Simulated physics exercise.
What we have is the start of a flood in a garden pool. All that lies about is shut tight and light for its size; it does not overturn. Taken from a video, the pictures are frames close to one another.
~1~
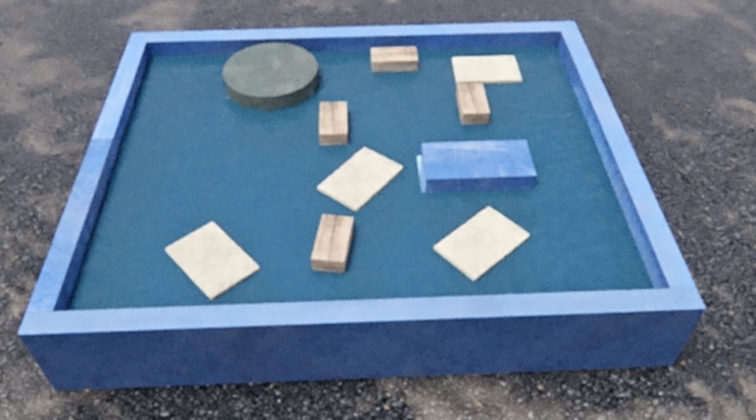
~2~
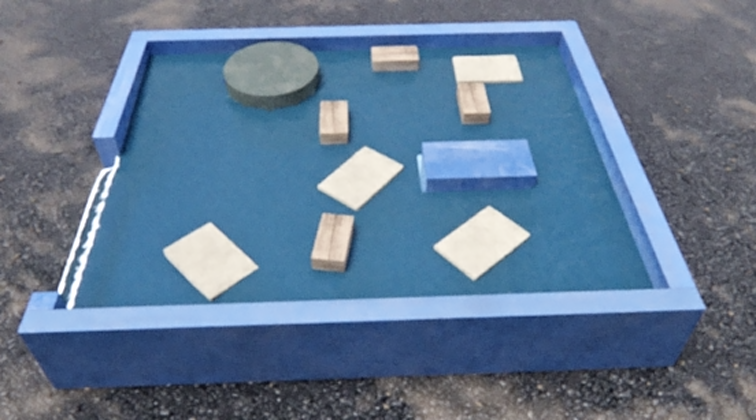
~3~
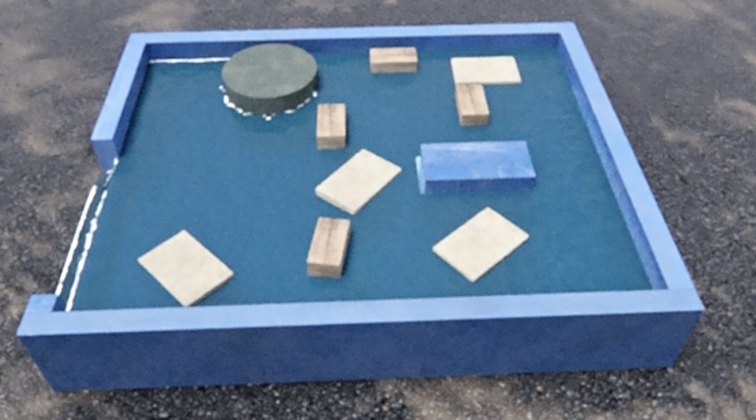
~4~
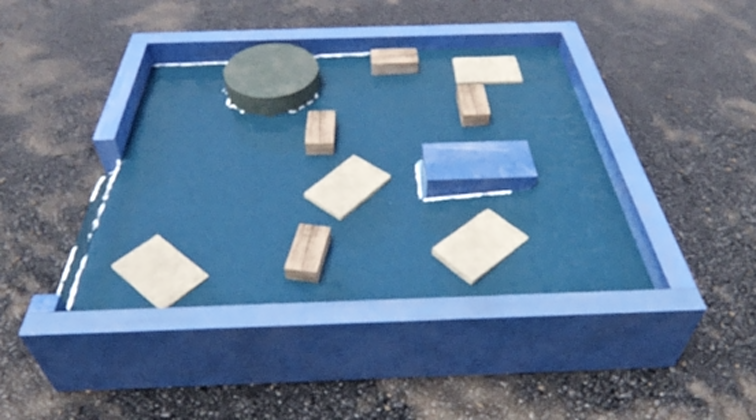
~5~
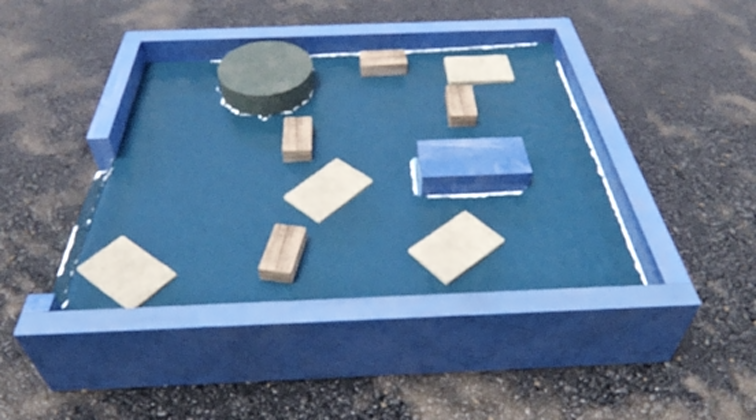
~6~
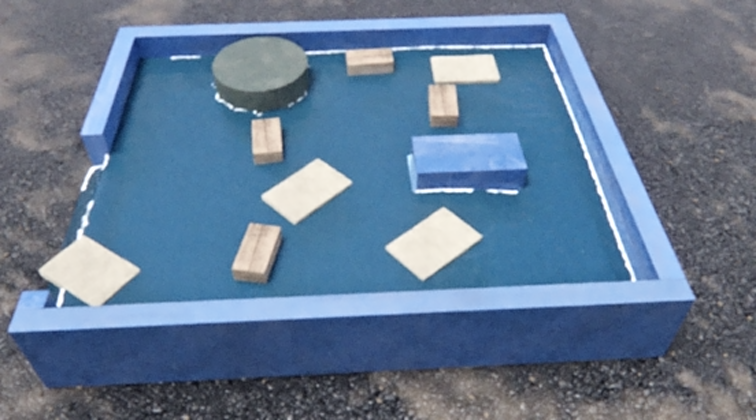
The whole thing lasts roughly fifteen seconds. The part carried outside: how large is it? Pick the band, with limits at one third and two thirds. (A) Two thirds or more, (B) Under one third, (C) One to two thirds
C, one to two thirds.
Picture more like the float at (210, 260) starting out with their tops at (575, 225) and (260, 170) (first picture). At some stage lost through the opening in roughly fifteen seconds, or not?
Copy one still there, copy two taken away.
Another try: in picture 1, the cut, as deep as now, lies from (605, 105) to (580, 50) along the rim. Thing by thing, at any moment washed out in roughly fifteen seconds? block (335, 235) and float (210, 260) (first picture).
Listed in order, the pair end up trapped and trapped.
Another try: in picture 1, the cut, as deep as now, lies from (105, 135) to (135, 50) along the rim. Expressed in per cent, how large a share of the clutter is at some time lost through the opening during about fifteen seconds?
Close to 40 percent, more or less.
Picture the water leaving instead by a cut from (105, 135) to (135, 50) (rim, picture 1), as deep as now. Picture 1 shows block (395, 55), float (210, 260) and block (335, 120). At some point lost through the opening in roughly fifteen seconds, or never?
Looking at them in turn, number one is held back, number two is flushed away, and number three is flushed away.
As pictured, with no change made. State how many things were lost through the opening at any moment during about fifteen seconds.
My tally gives 4.
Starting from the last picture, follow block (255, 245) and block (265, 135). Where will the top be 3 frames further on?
Approximately (183, 261), and approximately (195, 145).
A moment on, 1 of 8 are out; 7 afloat.
Next, 3 of 8 are out; 5 afloat.
Later, 4 of 8 are out; 4 afloat.
In the end, 4 of 8 are out; 4 afloat.
